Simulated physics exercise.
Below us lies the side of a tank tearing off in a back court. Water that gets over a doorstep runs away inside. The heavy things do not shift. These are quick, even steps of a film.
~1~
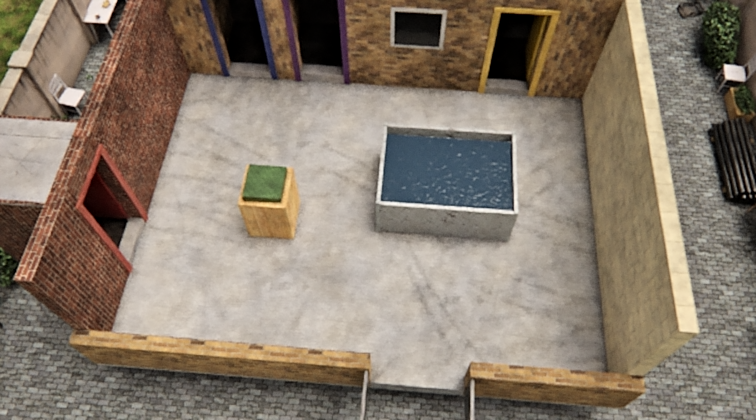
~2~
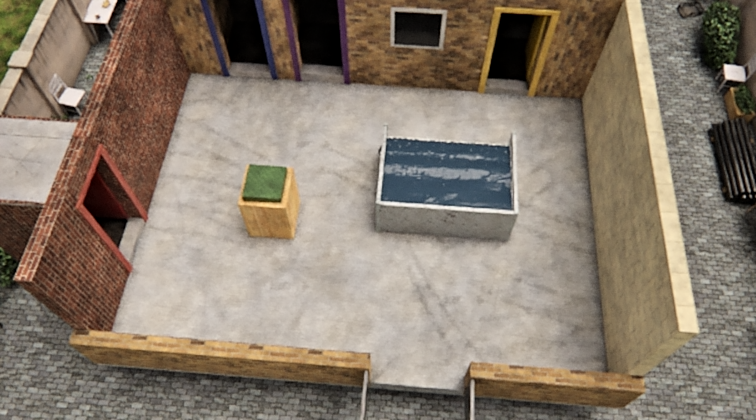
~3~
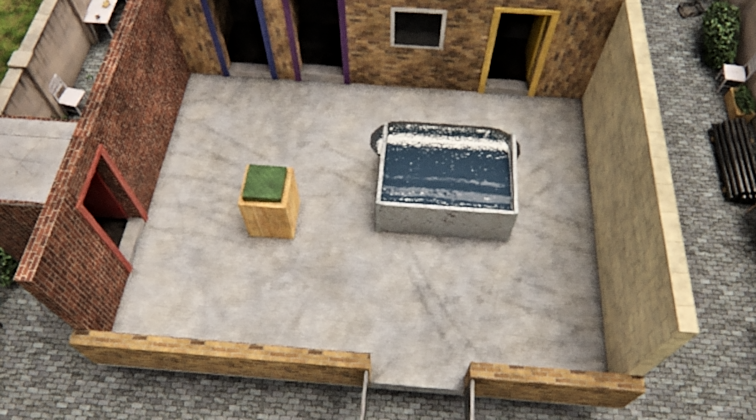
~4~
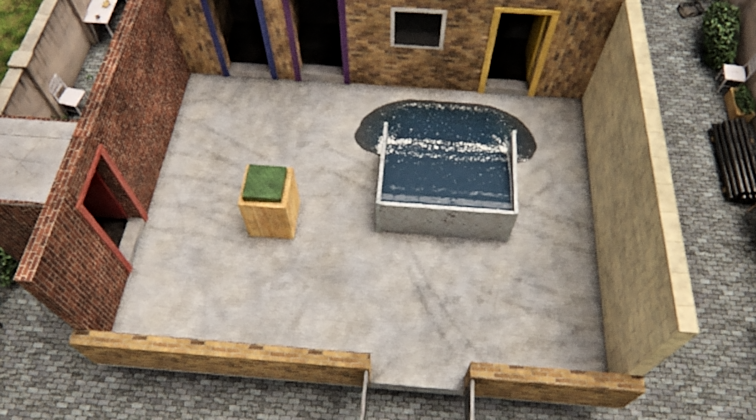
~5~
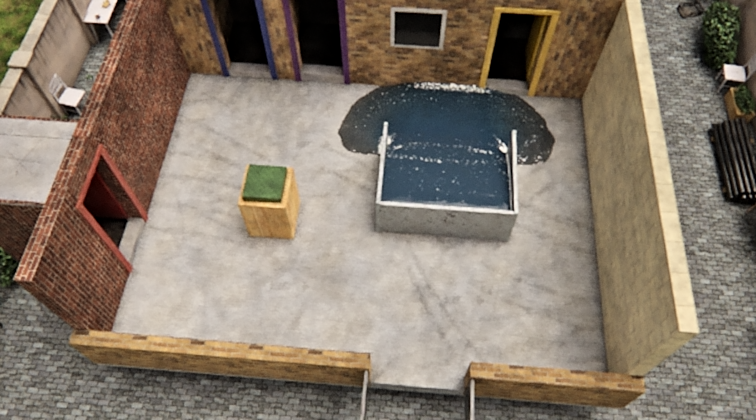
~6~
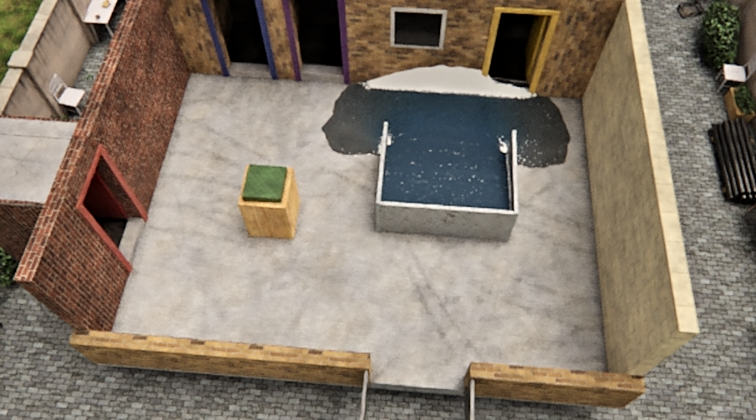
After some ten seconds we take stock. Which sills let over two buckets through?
One by one: The blue door holds within the limit; the yellow door floods; the purple door holds within the limit; the red door holds within the limit.
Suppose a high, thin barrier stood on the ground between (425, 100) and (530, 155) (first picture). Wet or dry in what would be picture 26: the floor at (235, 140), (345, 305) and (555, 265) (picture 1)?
One after the other: Awash, free of water, flooded.
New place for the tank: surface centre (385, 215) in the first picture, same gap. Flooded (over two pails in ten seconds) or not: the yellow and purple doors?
One by one: The yellow one floods; the purple one goes over.
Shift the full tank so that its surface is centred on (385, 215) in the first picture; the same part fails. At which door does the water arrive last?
I say the red door.
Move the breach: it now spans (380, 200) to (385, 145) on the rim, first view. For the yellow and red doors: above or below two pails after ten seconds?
My reading: Yellow door stays under; red door lets less in.
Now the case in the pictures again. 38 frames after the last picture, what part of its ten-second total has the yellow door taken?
Close to 100 %.
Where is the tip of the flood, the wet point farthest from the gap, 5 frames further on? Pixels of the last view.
Close to (267, 83).
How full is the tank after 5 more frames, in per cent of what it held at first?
Some 36 per cent.
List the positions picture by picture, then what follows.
In the first picture, the water tank at (448, 169) is whole and still.
In the second picture, water pours out on the water tank's far side and has run to (381, 153).
In the third picture, water pours out on the water tank's far side and has run to (377, 135).
In the fourth picture, the front is at (366, 122), out from the gap on the water tank's far side.
In the fifth picture, the front is at (356, 107), out from the gap on the water tank's far side.
In the sixth picture, the front is at (542, 96), out from the gap on the water tank's far side.
A moment on, water covers 20 % of the floor; the blue door not reached, the yellow door over two buckets in, the purple door wet at the sill, nothing in, the red door not reached.
Next, water covers 30 % of the floor; the blue door wet at the sill, nothing in, the yellow door far over two buckets in, the purple door wet at the sill, nothing in, the red door not reached.
Then, water covers 60 % of the floor; the blue door wet at the sill, nothing in, the yellow door far over two buckets in, the purple door wet at the sill, nothing in, the red door wet at the sill, nothing in.
Later, water covers 80 % of the floor; the blue door wet at the sill, nothing in, the yellow door far over two buckets in, the purple door wet at the sill, nothing in, the red door wet at the sill, nothing in.
In the end, water covers 95 % of the floor; the blue door wet at the sill, nothing in, the yellow door far over two buckets in, the purple door wet at the sill, nothing in, the red door wet at the sill, nothing in.
